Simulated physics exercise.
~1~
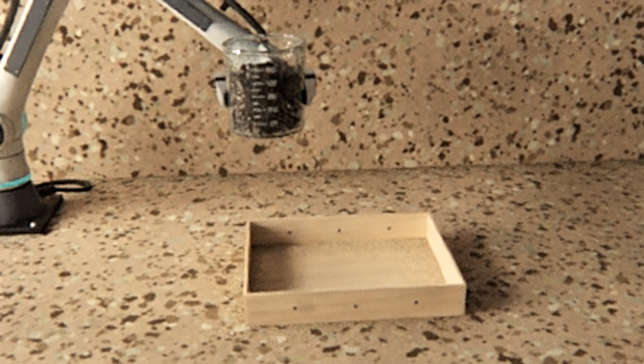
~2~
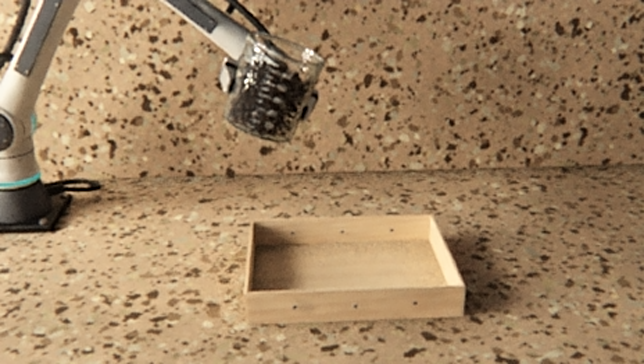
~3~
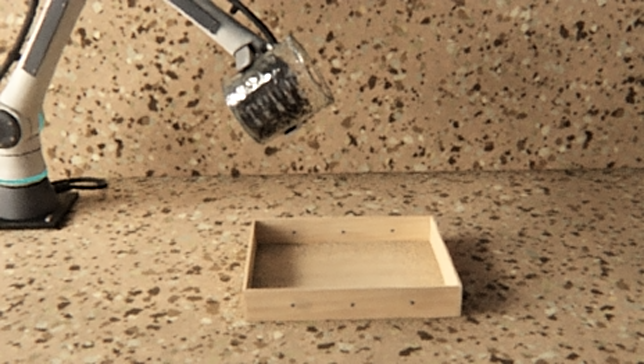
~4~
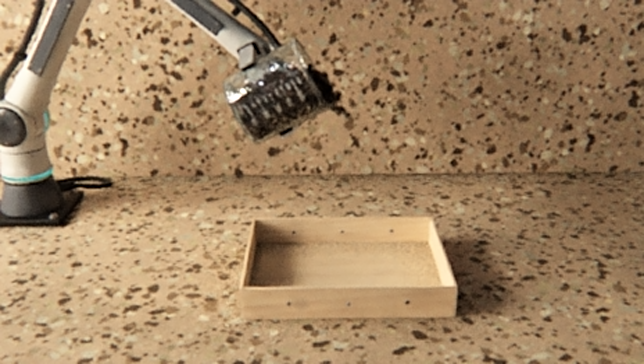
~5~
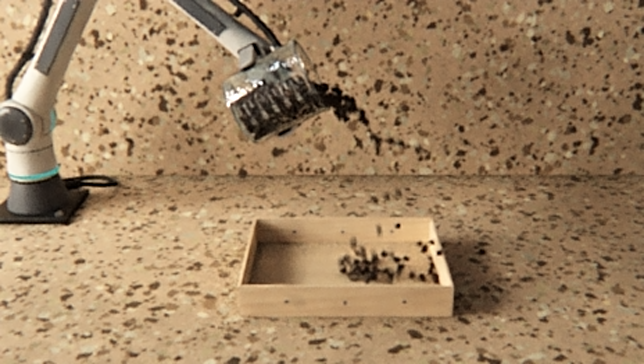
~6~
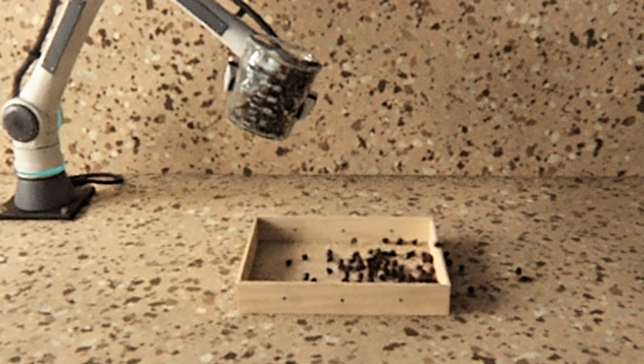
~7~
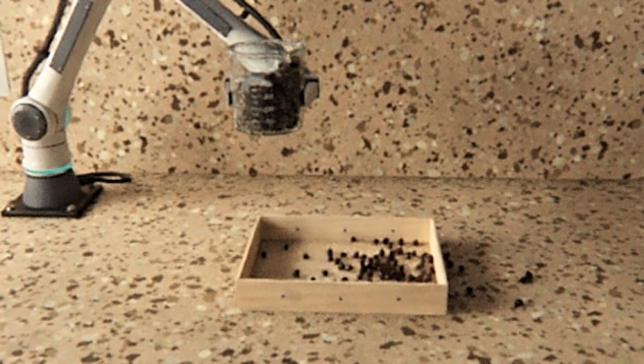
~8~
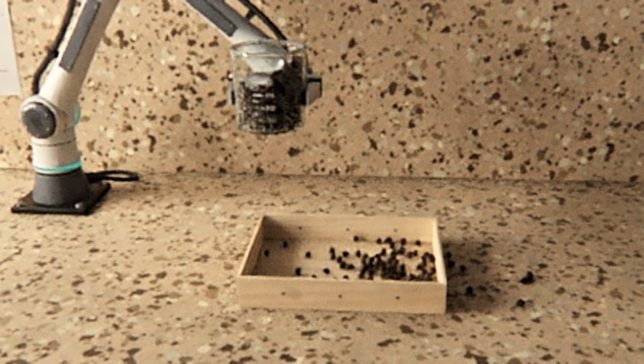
A grey and black robot arm at the left holds a clear cup of dark beans above a shallow, pale wooden tray, seen from the front and slightly above on a speckled tan surface with a matching wall behind. The arm tips the cup to the right until it lies nearly on its side. Dark beans spill from its mouth and fall into the right part of the tray. The arm then turns the cup upright again. It ends still holding many beans, with a scattering in the tray and a few on the surface to its right.
